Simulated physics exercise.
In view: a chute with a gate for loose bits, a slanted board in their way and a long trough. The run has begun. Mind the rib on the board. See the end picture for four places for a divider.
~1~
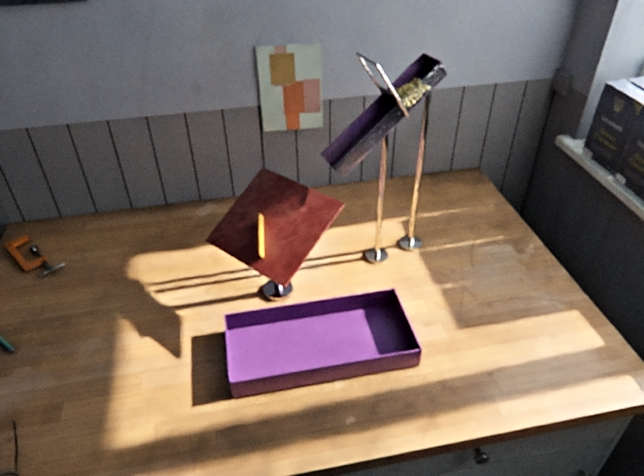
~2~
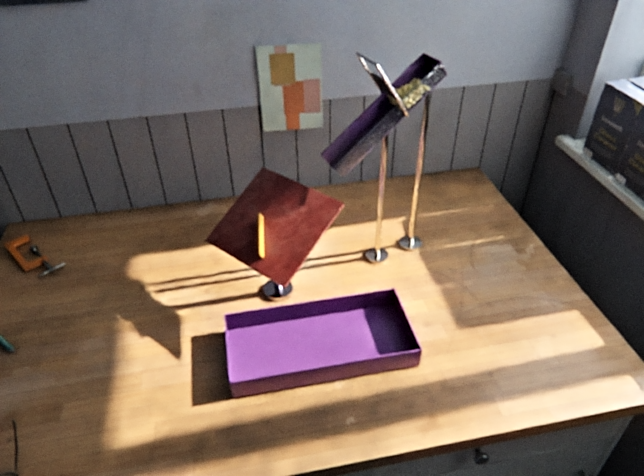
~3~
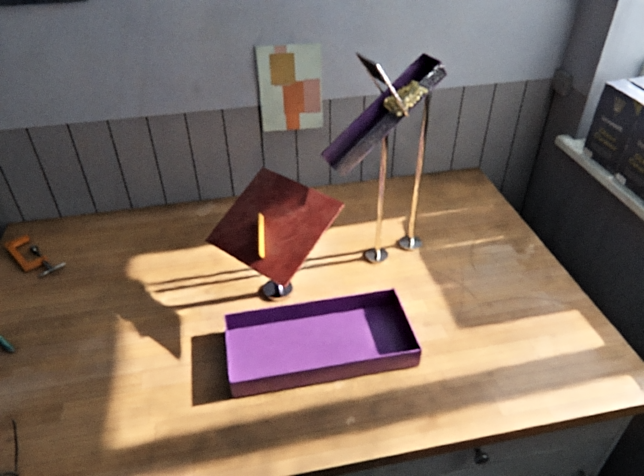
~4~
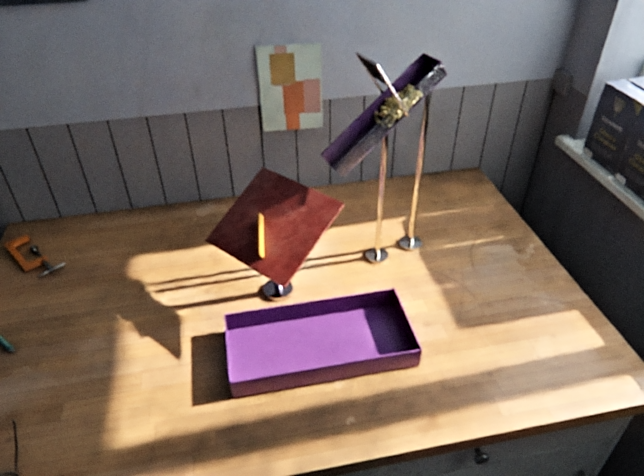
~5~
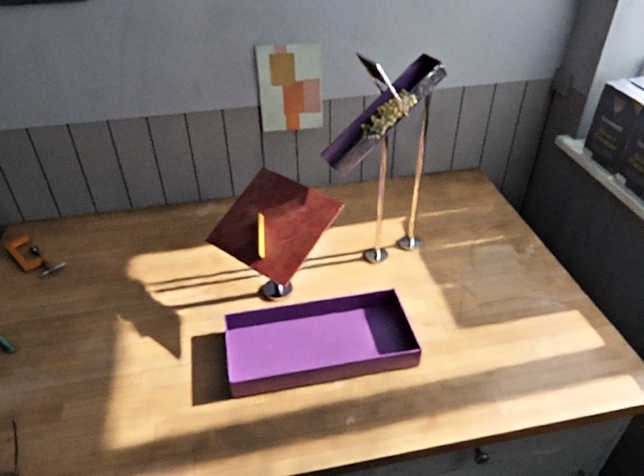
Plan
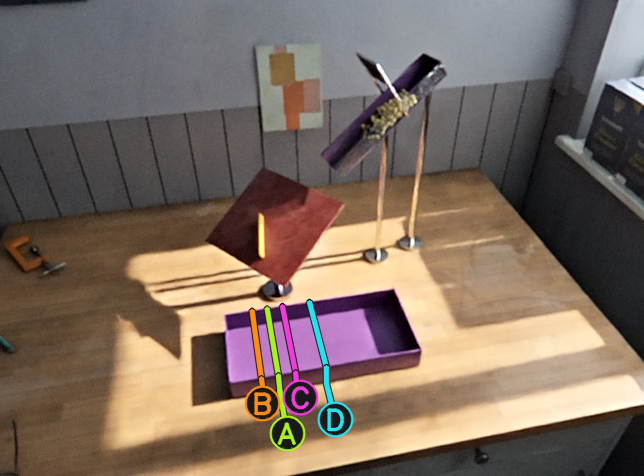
A long purple trough sat on a wooden table near a slanted dark red board, while above, a small gate swung up and a clump of pale bits slid partway down a tilted chute.
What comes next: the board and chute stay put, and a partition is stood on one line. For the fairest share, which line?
Take B.
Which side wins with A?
More lands on the left.
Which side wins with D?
The left side.
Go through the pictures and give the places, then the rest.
Load behind the gate at (407, 93), soya beans; lip of the chute at (336, 171), sloping gently, in the first picture.
Middle of the board at (273, 222), tilted gently; middle of its low edge at (242, 263); of its high edge at (301, 184), in the second picture.
Front corners of the trough at (230, 382) and (422, 349), empty; front of the load at (393, 111), in the third picture.
Middle of the load at (399, 106); its front at (379, 122), about a quarter of the way to the lip; rib from (259, 213) to (260, 255), in the fourth picture.
Middle of the load at (390, 110); its front at (365, 137), about half of the way to the lip, in the fifth picture.
On the marked copy, line A crosses the front rim at (278, 374); line B crosses the front rim at (261, 377); line C crosses the front rim at (295, 371); line D crosses the front rim at (326, 366).
For line A, of what is caught, nearly all on the left of the divider, a stray few on the right.
For line B, of what is caught, about two thirds on the left of the divider, about a third on the right.
For line C, of what is caught, all on the left of the divider, none on the right.
For line D, of what is caught, all on the left of the divider, none on the right.
